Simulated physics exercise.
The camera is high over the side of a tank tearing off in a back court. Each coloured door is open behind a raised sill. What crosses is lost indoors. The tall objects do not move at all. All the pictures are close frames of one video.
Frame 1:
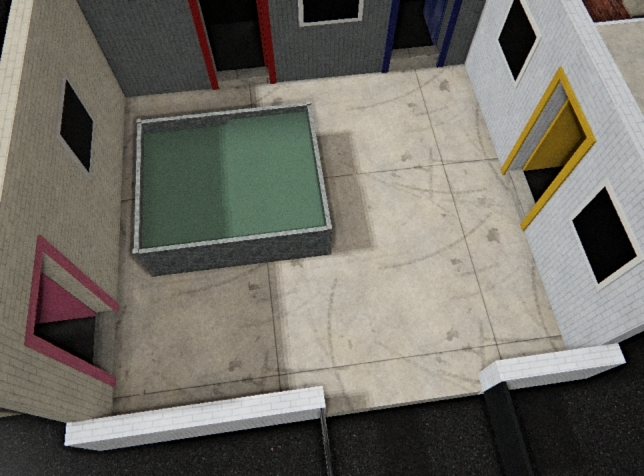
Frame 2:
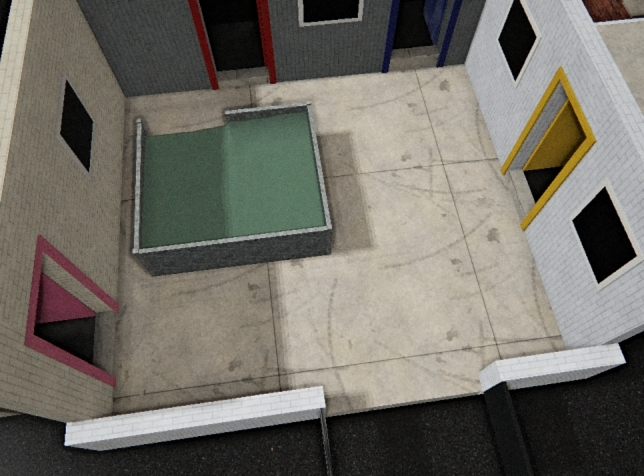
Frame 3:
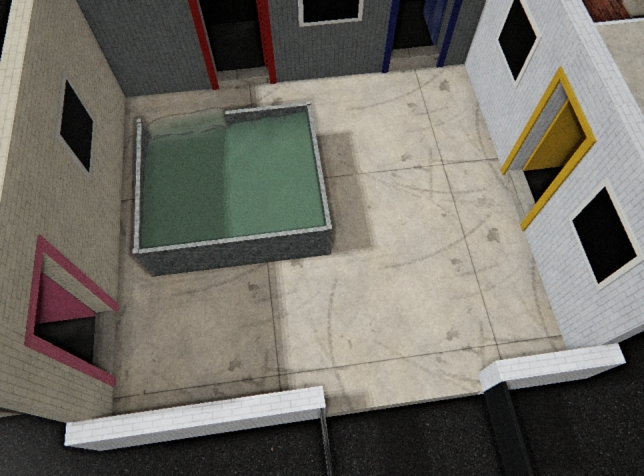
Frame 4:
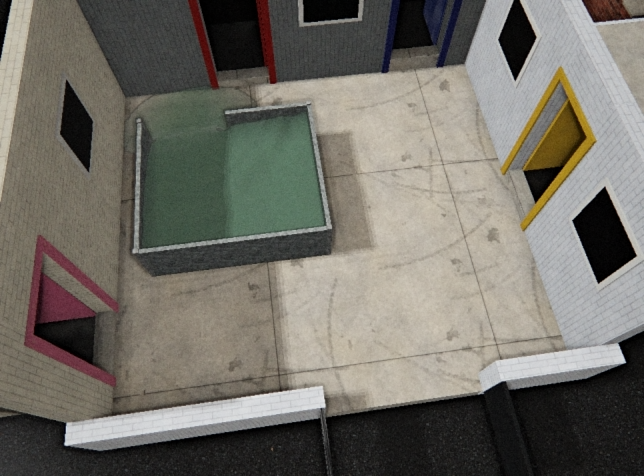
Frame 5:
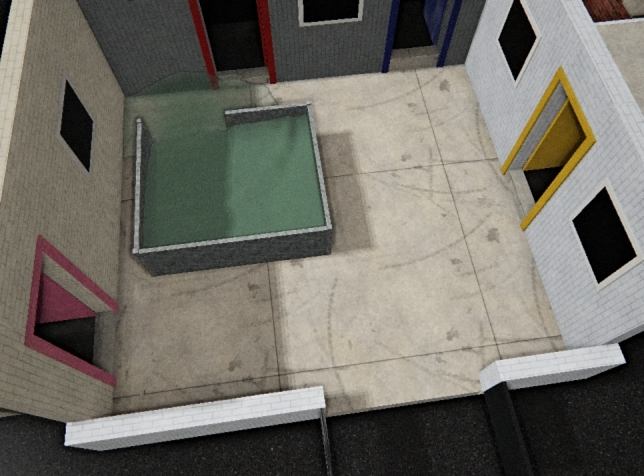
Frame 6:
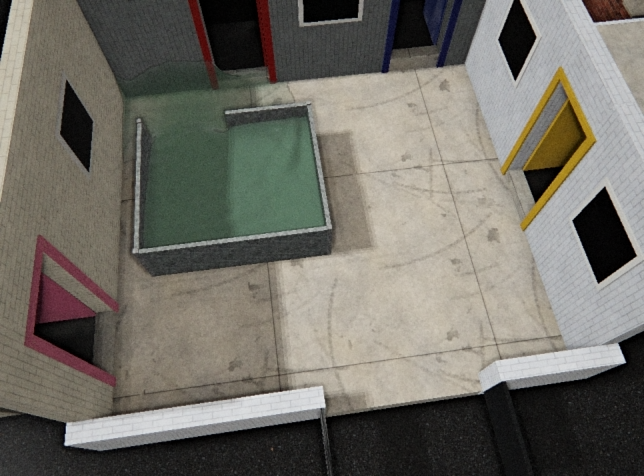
Green water poured out through a gap that opened in the far wall of a square tank, then spread thinly over the courtyard floor toward the grey back wall, while everything else stayed still.
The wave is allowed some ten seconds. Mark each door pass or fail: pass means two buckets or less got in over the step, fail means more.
Red door - fail, yellow door - pass, pink door - pass, blue door - pass.
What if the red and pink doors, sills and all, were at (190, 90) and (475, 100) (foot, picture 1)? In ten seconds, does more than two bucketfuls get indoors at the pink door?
Here the pink door exceeds it.
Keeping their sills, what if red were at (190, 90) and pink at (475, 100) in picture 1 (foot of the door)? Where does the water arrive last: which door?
The door marked yellow, as it turns out.
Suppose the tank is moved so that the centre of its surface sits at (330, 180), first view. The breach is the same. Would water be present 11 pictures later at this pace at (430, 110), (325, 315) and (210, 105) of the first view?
Taking the three spots in turn, I'd say drenched, then spared, then drenched.
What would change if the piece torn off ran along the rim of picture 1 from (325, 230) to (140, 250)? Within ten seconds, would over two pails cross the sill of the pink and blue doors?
I think the pink door crosses the limit and the blue door remains below the limit.
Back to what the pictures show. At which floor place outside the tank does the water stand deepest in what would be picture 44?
Near (547, 322).
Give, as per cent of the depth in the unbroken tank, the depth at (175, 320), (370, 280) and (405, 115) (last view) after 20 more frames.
The depths come to near 2, 0 and 8 per cent respectively.
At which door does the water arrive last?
I'd go with the one in yellow.
A moment on, water covers 15 % of the floor; the red door over two buckets in, the yellow door not reached, the pink door not reached, the blue door not reached.
Next, water covers 35 % of the floor; the red door far over two buckets in, the yellow door not reached, the pink door not reached, the blue door wet at the sill, nothing in.
Then, water covers 55 % of the floor; the red door far over two buckets in, the yellow door wet at the sill, nothing in, the pink door wet at the sill, nothing in, the blue door wet at the sill, nothing in.
Later, water covers 90 % of the floor; the red door far over two buckets in, the yellow door wet at the sill, nothing in, the pink door wet at the sill, nothing in, the blue door wet at the sill, nothing in.
In the end, water covers 95 % of the floor; the red door far over two buckets in, the yellow door wet at the sill, nothing in, the pink door wet at the sill, nothing in, the blue door wet at the sill, nothing in.
